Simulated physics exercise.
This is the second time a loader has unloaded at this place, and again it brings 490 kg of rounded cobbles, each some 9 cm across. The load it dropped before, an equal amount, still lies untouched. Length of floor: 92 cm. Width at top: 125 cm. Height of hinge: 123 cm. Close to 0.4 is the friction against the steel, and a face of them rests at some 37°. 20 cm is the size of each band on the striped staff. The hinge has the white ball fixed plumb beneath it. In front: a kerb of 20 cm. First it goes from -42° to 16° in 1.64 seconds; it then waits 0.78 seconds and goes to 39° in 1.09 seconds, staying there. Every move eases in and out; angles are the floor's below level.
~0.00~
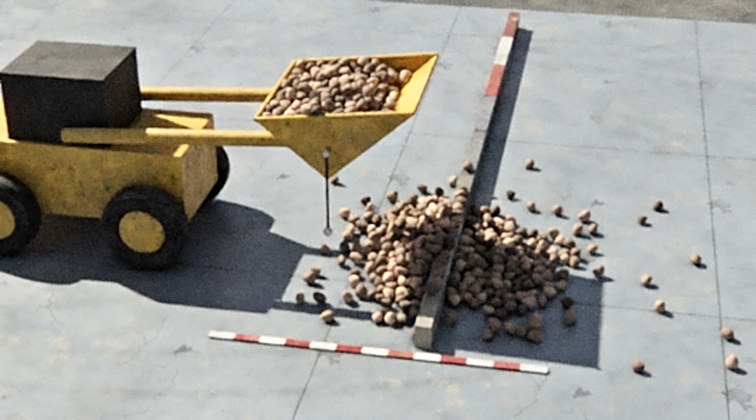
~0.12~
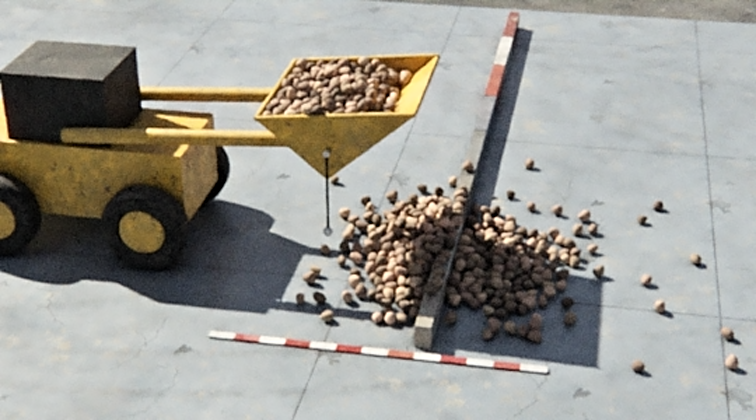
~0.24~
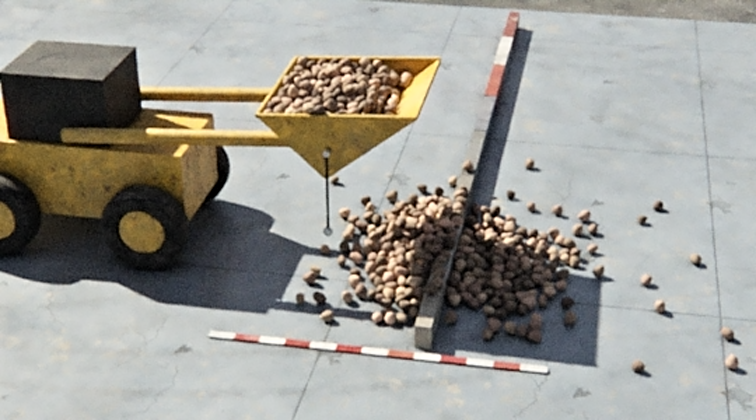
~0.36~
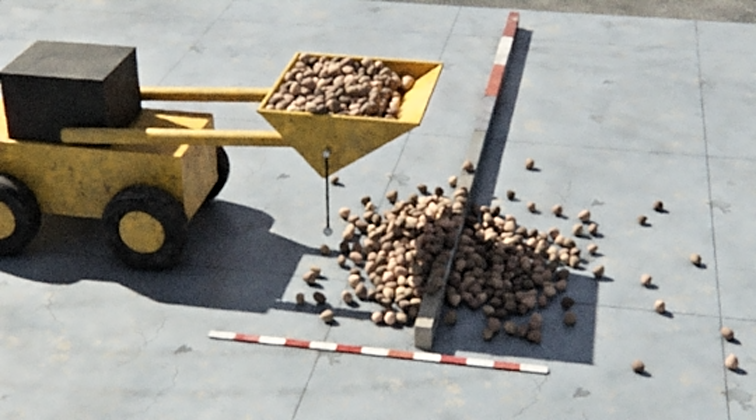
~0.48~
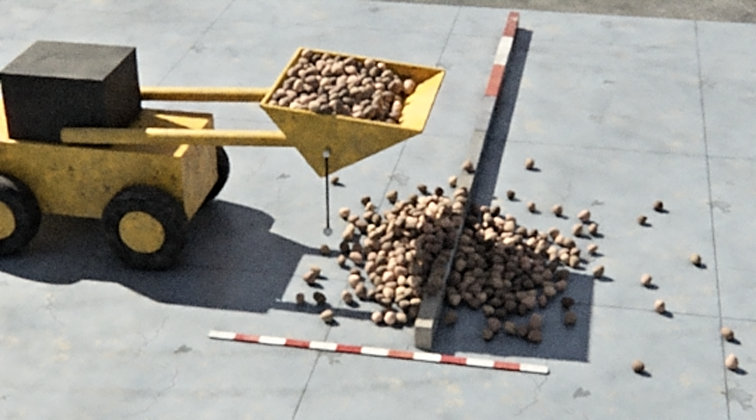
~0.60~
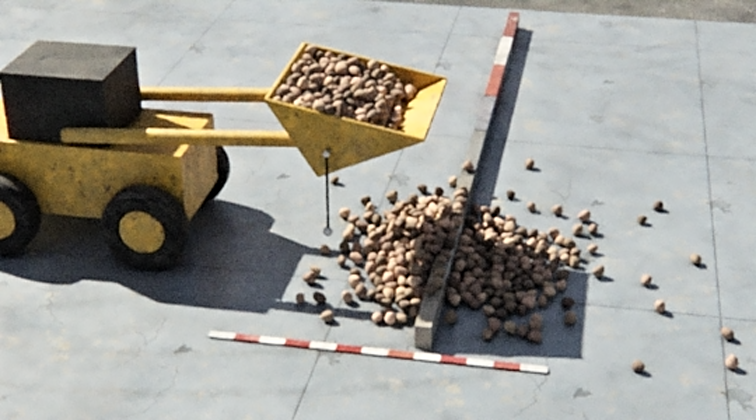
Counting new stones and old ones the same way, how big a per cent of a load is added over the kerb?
60 per cent, roughly.
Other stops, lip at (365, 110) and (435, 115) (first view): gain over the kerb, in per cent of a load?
Near 10 in a hundred first, near 85 in a hundred second.
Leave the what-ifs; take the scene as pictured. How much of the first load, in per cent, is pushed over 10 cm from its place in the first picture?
Around 5 in a hundred.
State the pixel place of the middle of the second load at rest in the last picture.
Around (466, 242).
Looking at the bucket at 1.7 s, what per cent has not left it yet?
Roughly 90 parts in a hundred of the load.
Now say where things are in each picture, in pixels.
In the first picture, the bucket is at -42°, its lip at (414, 113); the top of the load is at (355, 76). The earlier load is highest near (441, 225), 28 cm above ground level, 60 % on this side of the kerb, 40 % over the kerb.
The second picture shows lip at (415, 115), floor tilted -41°, highest stones at (355, 76); the stones move at 0.1 m/s on average.
In the third picture, the bucket is at -39°, its lip at (417, 118); the top of the load is at (348, 76); the stones move at 0.1 m/s on average.
The fourth picture shows lip at (419, 124), floor tilted -35°, highest stones at (329, 75); the stones move at 0.1 m/s on average.
In the fifth picture, the bucket is at -30°, its lip at (422, 132); the top of the load is at (314, 69); the stones move at 0.2 m/s on average.
In the sixth picture, the bucket is at -24°, its lip at (424, 141); the top of the load is at (312, 64); the stones move at 0.2 m/s on average.
After 1.2 s the floor is at 7°; in per cent of one load, 100 in the bucket, 60 on this side of the kerb, 40 over the kerb; the foremost stones are at (674, 287).
After 1.7 s the floor is at 16°; in per cent of one load, 91 in the bucket, 70 on this side of the kerb, 40 over the kerb; the foremost stones are at (674, 287).
After 4.0 s the floor is at 39°; in per cent of one load, 0 in the bucket, 100 on this side of the kerb, 100 over the kerb; the foremost stones are at (674, 287).
After 6.7 s the floor is at 39°; in per cent of one load, 0 in the bucket, 100 on this side of the kerb, 100 over the kerb; the foremost stones are at (674, 287). Net gain over the kerb, 60.
